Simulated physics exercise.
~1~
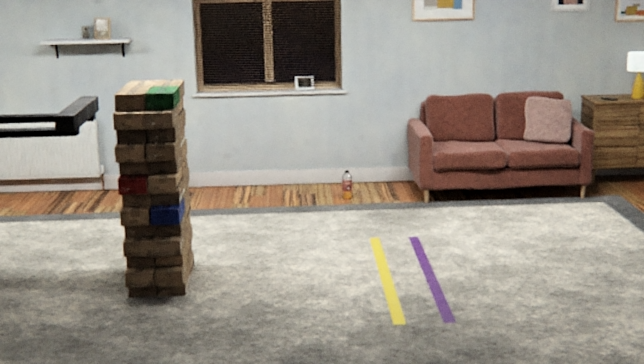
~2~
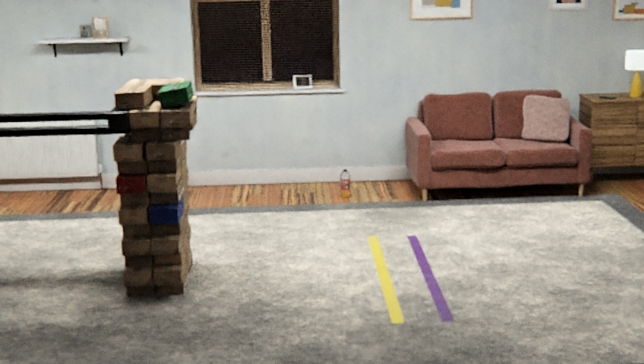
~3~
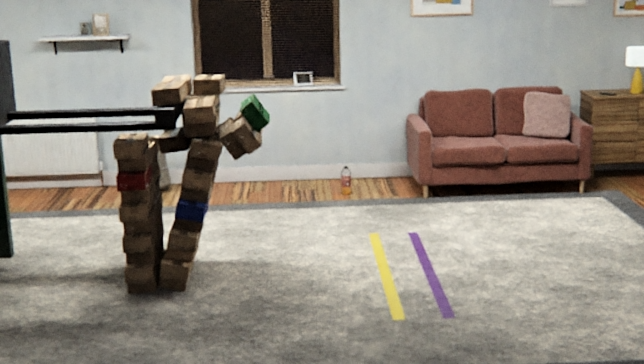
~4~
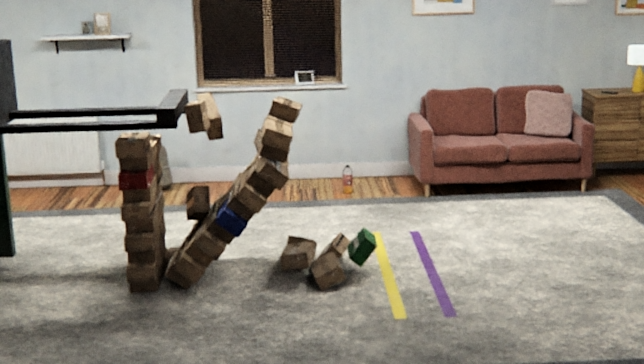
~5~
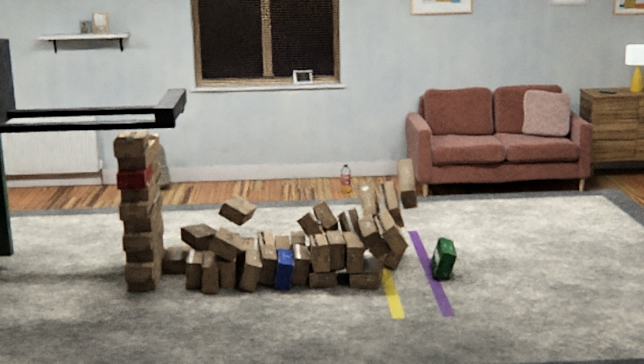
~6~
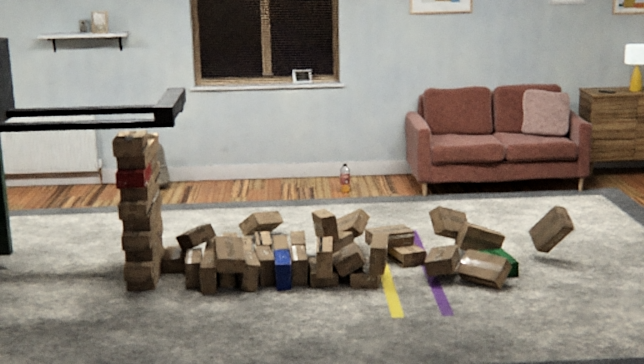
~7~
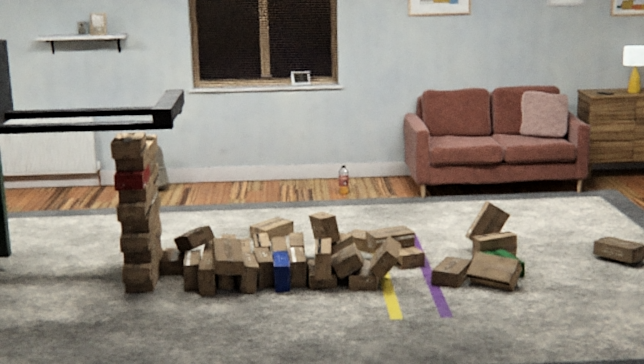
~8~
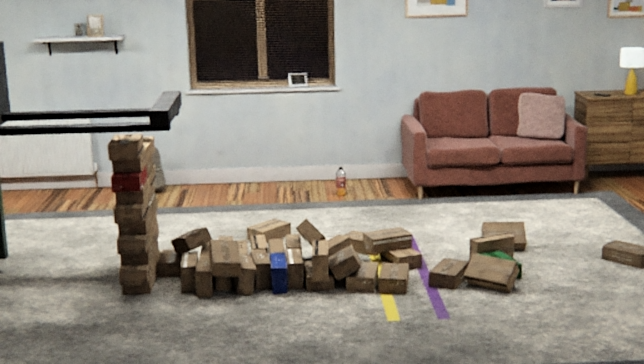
Living room with a steel beam ramming a tall box stack, toppling its right side across two floor lines, left column standing.
